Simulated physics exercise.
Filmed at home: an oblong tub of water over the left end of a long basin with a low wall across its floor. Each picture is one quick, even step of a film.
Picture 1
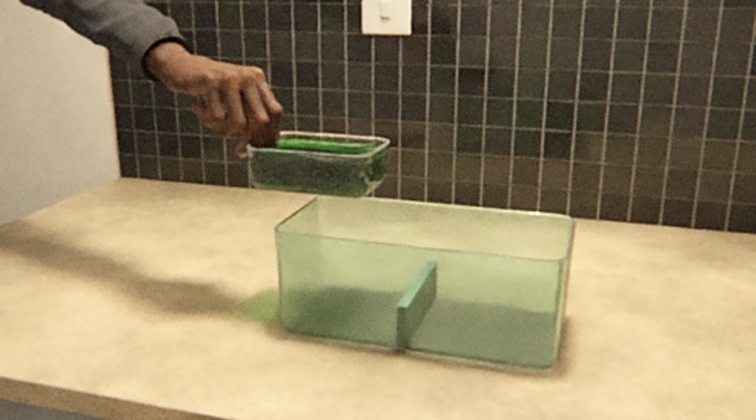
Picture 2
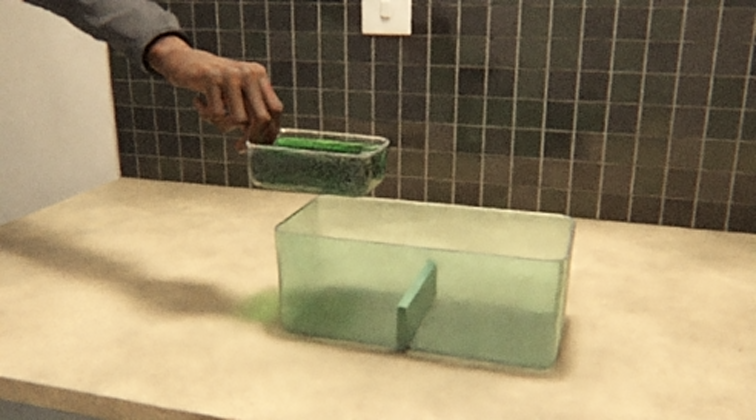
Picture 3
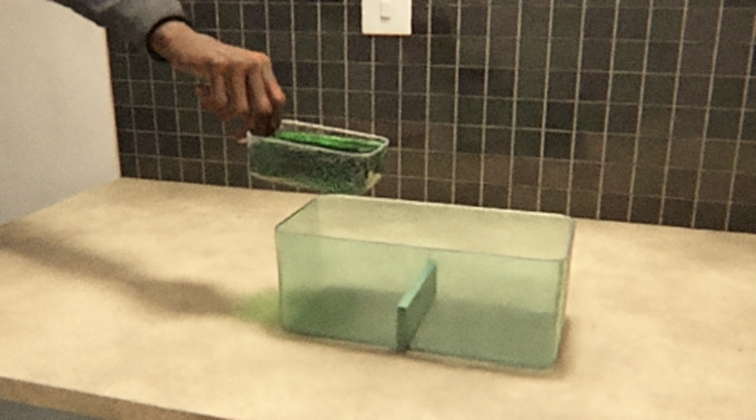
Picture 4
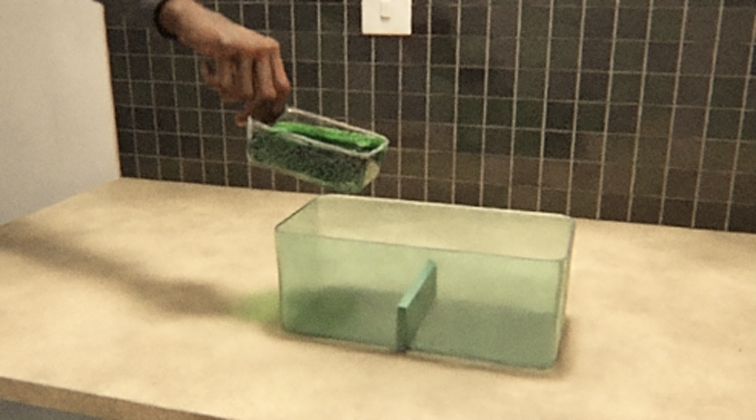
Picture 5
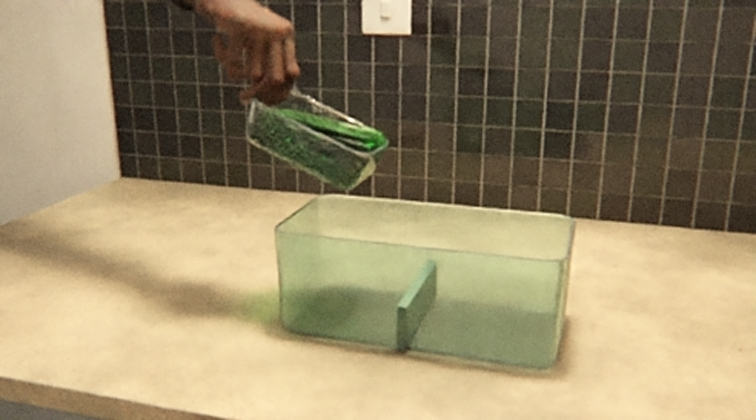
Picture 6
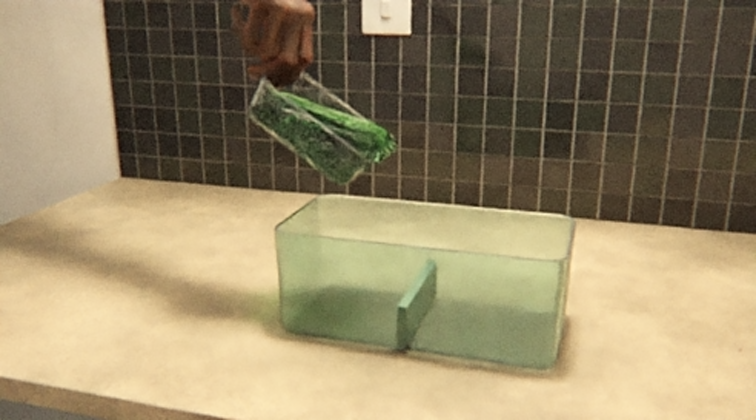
A kitchen counter with a pale beige top stands before a wall of dark square tiles with a white switch plate, seen from the front and slightly above. A dark-sleeved arm at upper left holds a small clear tub of green liquid over the left side of a long, pale green basin with a low teal wall inside. The hand rises and tilts the tub steadily down to the right, the green reaching over its lower edge, while the camera stays still.
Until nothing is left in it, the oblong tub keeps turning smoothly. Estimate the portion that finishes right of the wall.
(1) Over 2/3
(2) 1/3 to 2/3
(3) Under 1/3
1, over 2/3.
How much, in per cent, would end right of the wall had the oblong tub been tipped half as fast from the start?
Roughly 85 in a hundred.
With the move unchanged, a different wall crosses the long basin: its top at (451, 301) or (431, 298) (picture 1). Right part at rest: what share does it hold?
Note: Roughly 60 % in case one, 65 % in case two.
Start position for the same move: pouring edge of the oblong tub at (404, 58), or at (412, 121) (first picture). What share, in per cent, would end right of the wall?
The first gives 75 %, the second 90 %.
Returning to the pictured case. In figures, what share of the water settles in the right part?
It works out to around 75 percent.
A moment on, the oblong tub is tipped on its side and 13 per cent is still to pour, 2 is left of the wall and 27 right of it.
Next, the oblong tub is tipped on its side and 1 per cent is still to pour, 4 is left of the wall and 91 right of it.
Then the oblong tub is tipped on its side and 0 per cent is still to pour, 16 is left of the wall and 75 right of it.
Later the oblong tub is tipped on its side and 0 per cent is still to pour, 19 is left of the wall and 76 right of it.
In the end 19 per cent lies left of the wall, 76 right of it and 4 outside.
